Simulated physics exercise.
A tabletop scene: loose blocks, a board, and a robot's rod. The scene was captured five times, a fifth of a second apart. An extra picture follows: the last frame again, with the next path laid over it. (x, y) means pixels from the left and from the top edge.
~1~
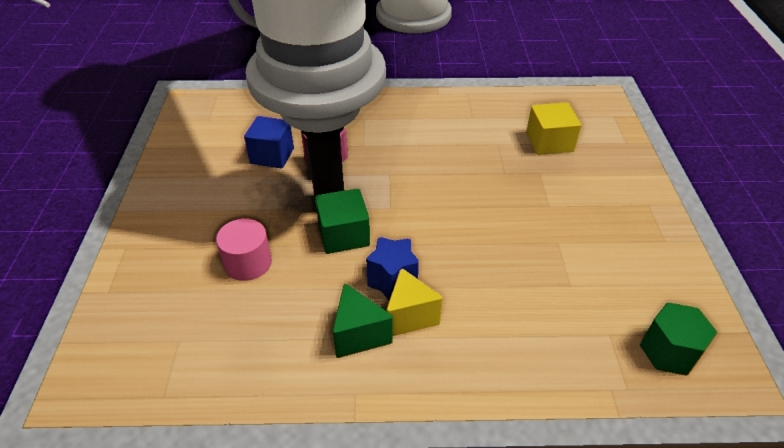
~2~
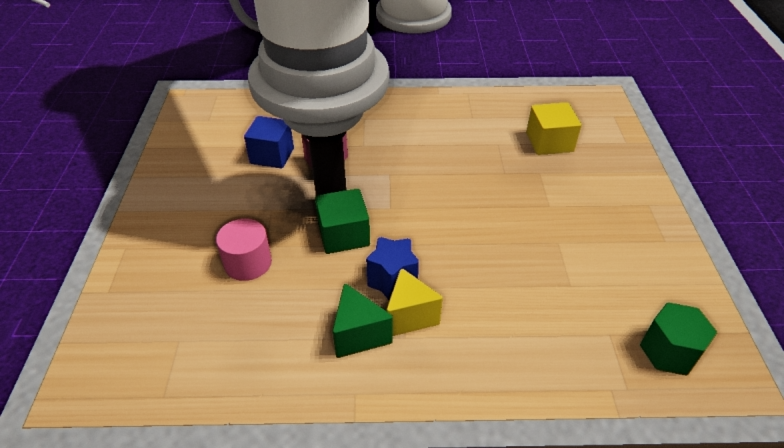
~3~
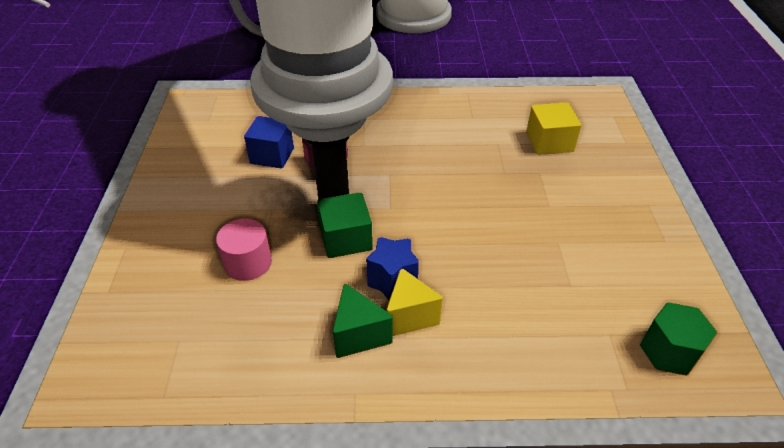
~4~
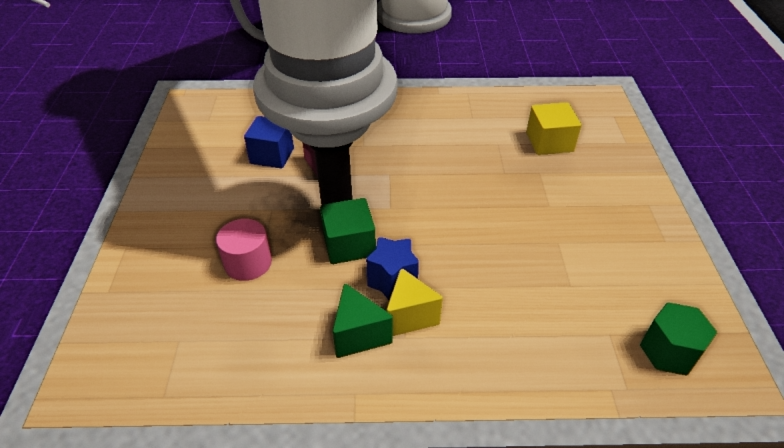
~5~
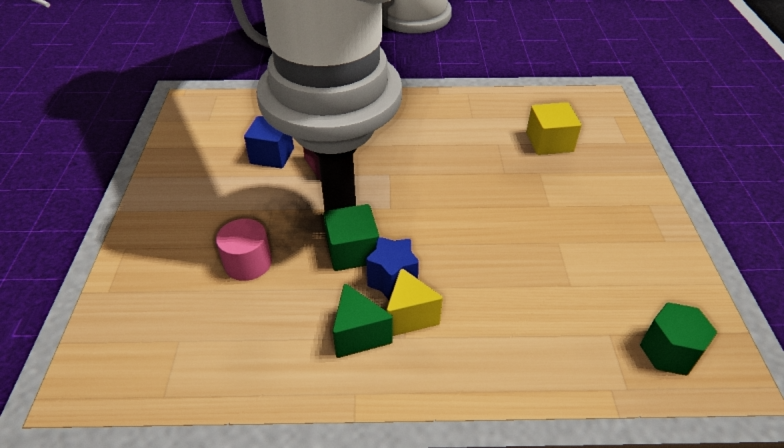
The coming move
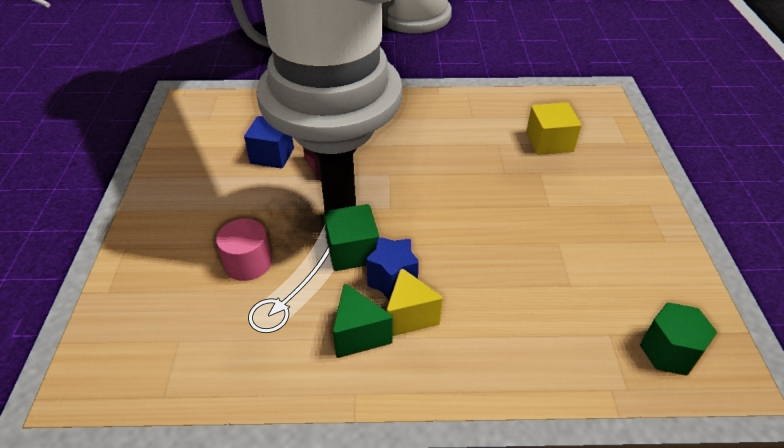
On a wooden tabletop, a robot's black rod slowly pushes a green cube slightly toward the viewer.
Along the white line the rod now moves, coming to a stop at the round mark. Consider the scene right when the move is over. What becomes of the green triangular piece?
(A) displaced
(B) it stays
My answer is option B.
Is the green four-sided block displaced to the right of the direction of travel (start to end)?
My answer is no.
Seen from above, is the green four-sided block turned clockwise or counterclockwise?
Bird's-eye view: Counterclockwise.
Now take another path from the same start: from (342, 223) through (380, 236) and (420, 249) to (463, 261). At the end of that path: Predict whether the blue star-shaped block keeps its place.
By the end it has moved.
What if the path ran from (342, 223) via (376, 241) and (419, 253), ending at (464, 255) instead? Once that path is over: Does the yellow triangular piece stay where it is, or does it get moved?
Here's my answer: The yellow triangular piece gets displaced.
Path on the board, from (342, 223) by way of (316, 269) to (269, 315).
The first path, step by step. One third of the way, rod at (325, 243); green four-sided block at (356, 246), turned 50° anticlockwise; blue star-shaped block at (402, 257); yellow triangular piece at (414, 295), turned 10° clockwise.
Two thirds of the way, rod at (300, 274); green four-sided block at (356, 247), turned 50° anticlockwise; blue star-shaped block at (403, 257); yellow triangular piece at (415, 295), turned 15° clockwise.
At the end, rod at (266, 304); pink round block in place; green four-sided block at (356, 247), turned 50° anticlockwise; green triangular piece in place; blue star-shaped block at (403, 257); yellow triangular piece at (415, 295), turned 15° clockwise.
